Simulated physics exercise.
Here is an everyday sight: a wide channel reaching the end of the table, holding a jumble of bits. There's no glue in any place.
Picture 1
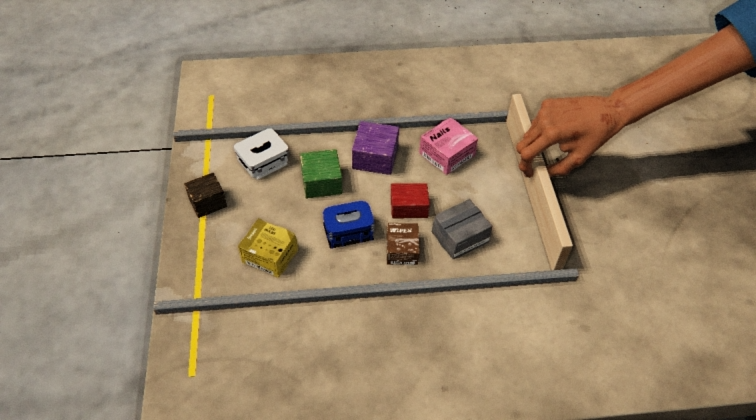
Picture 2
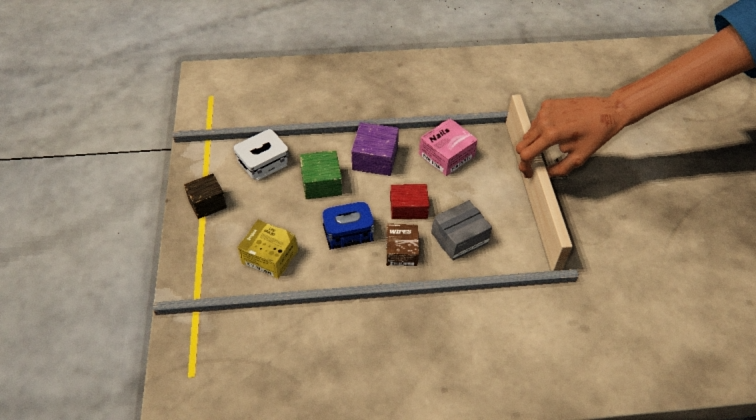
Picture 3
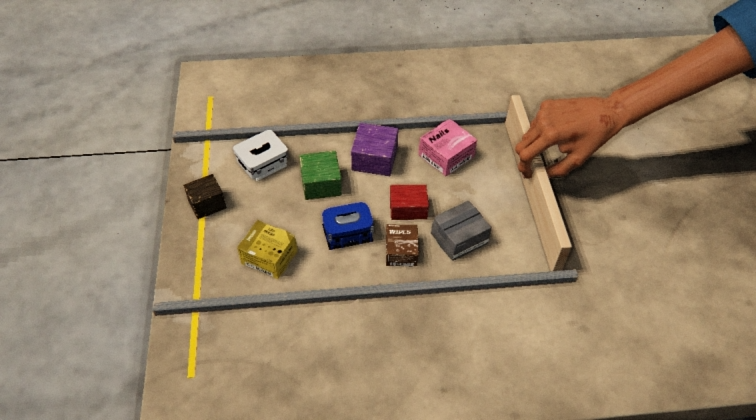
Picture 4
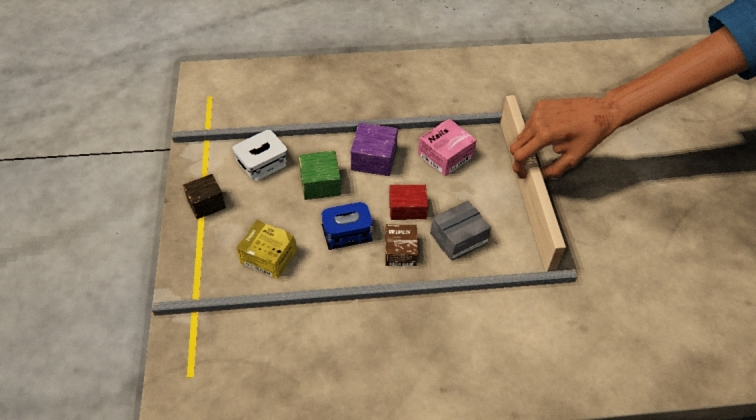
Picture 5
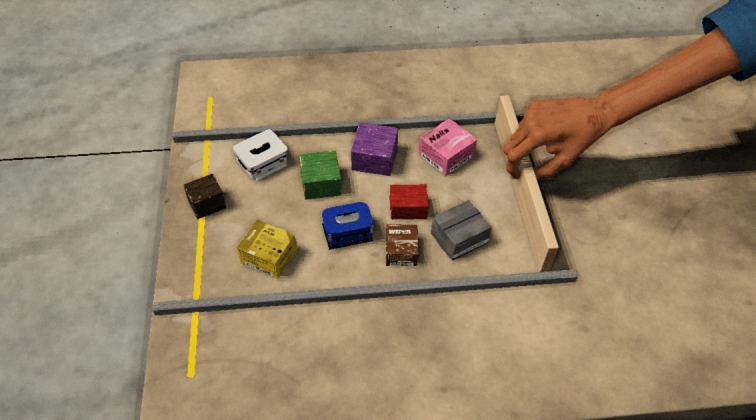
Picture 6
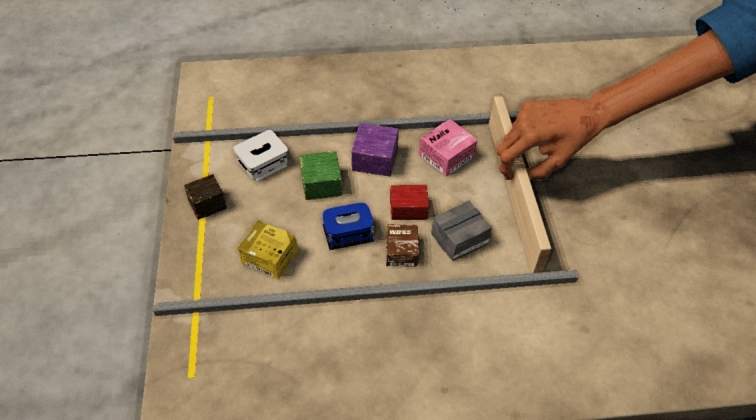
On a tabletop channel, a hand slides a board slightly left toward still, colourful blocks.
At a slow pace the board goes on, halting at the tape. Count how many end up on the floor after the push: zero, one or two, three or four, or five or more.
Five or more.
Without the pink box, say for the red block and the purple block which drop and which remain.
So the red block is still there and the purple block is still there.
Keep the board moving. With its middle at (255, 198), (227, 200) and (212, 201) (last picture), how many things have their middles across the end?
Taking the three positions in turn, the counts come to 2, 3 and 6.
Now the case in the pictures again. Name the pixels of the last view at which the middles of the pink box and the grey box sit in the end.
The pink box at (183, 153), the grey box at (175, 248).
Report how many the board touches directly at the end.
4 of them.
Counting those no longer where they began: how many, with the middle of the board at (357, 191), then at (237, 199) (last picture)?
By the first moment it's 9, by the second it's 10.
A little later, none off yet; black block at rest near (206, 197); white case at rest near (262, 156); yellow box at rest near (268, 250).
Next, none off yet; black block at rest near (206, 197); white case shifted about its own width near (197, 153); yellow box shifted about its own width near (205, 264).
When it is over, the number that fall off is five or more; down, brown box, purple block, blue case, yellow box, white case and black block.
